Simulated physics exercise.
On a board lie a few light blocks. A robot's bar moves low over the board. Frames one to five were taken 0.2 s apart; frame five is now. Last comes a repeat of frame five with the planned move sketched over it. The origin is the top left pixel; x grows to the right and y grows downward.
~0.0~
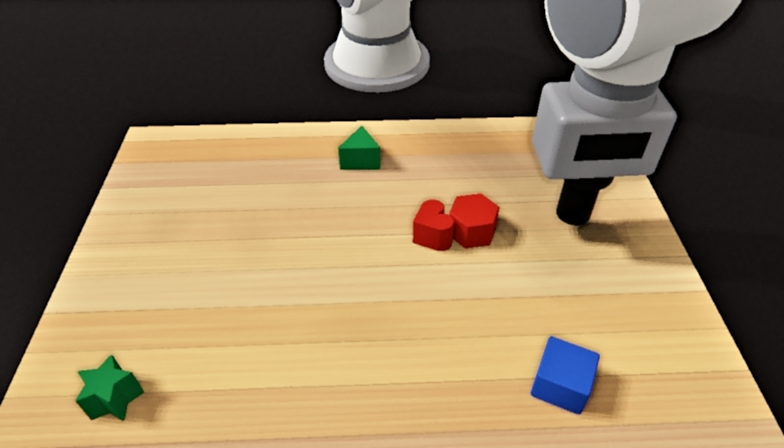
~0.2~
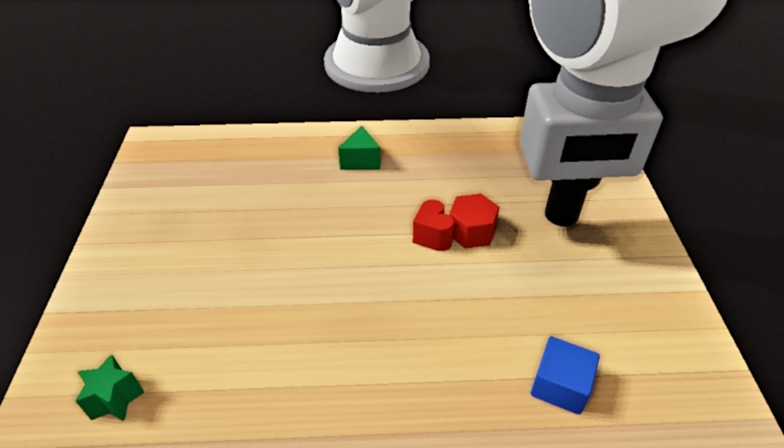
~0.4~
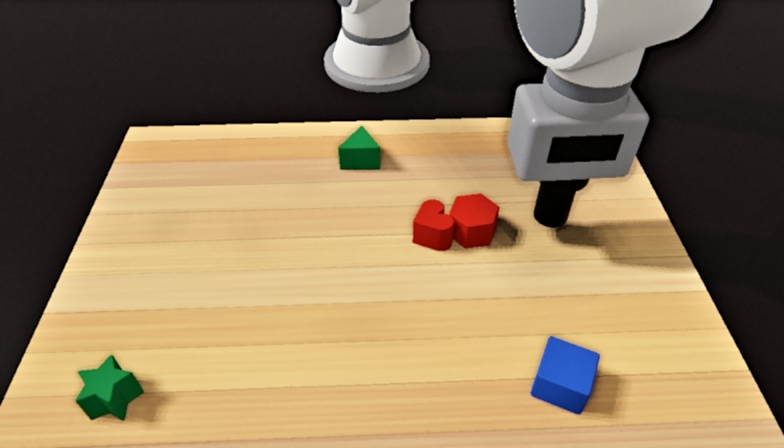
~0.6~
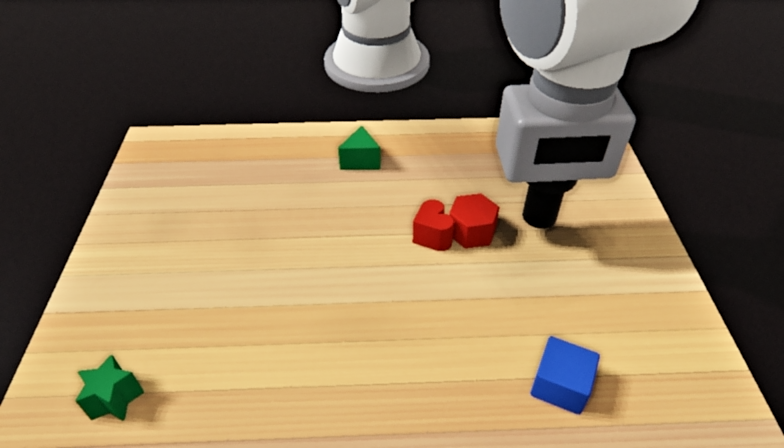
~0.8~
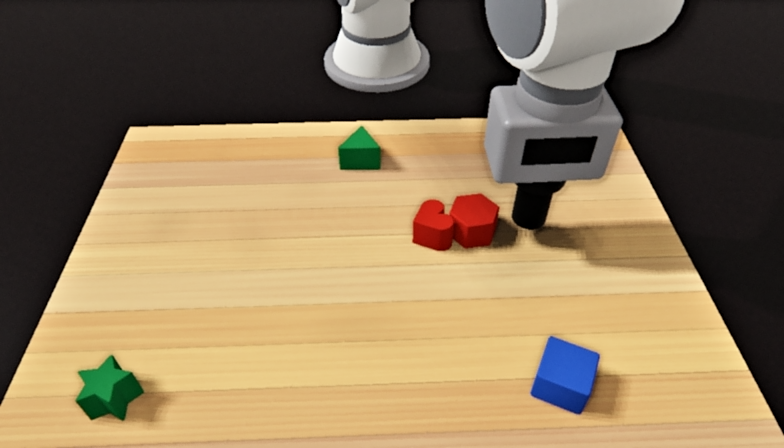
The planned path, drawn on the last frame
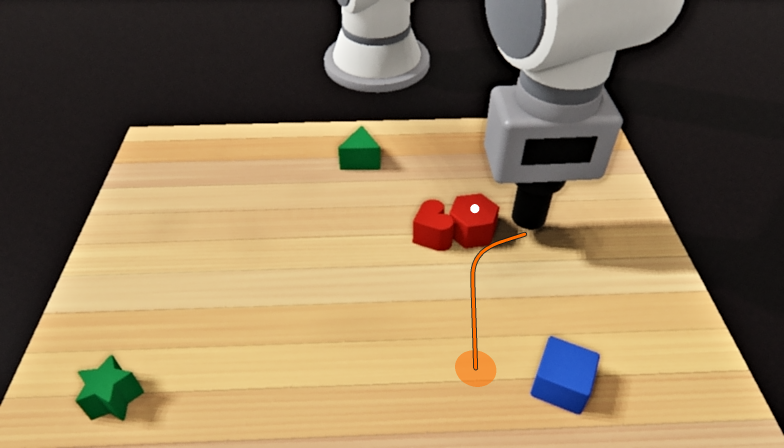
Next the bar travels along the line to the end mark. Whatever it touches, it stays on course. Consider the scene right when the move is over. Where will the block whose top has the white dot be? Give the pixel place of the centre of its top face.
It comes to (454, 210).
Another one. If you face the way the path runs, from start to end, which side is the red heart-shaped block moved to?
Out to the right.
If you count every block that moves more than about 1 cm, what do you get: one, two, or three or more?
Looking at the path, I think two of the blocks end up more than 1 cm away.
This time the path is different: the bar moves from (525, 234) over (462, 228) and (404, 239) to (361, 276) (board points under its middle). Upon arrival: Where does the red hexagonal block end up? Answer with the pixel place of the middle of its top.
It ends at (334, 228).
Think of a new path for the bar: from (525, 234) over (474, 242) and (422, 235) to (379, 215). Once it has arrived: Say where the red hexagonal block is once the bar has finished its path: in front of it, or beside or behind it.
Carried ahead at the end.
Drawn move, from (525, 234) by way of (478, 258) and (474, 308) to (476, 368); the dot is on the red hexagonal block.
The first path, step by step. One third of the way, bar at (480, 242); red heart-shaped block at (416, 214); red hexagonal block at (454, 210), turned 20° clockwise.
Two thirds of the way, bar at (476, 293); red heart-shaped block at (416, 214); red hexagonal block at (454, 210), turned 20° clockwise.
At the end, bar at (479, 353); red heart-shaped block at (416, 214); red hexagonal block at (454, 210), turned 20° clockwise; blue four-sided block still.
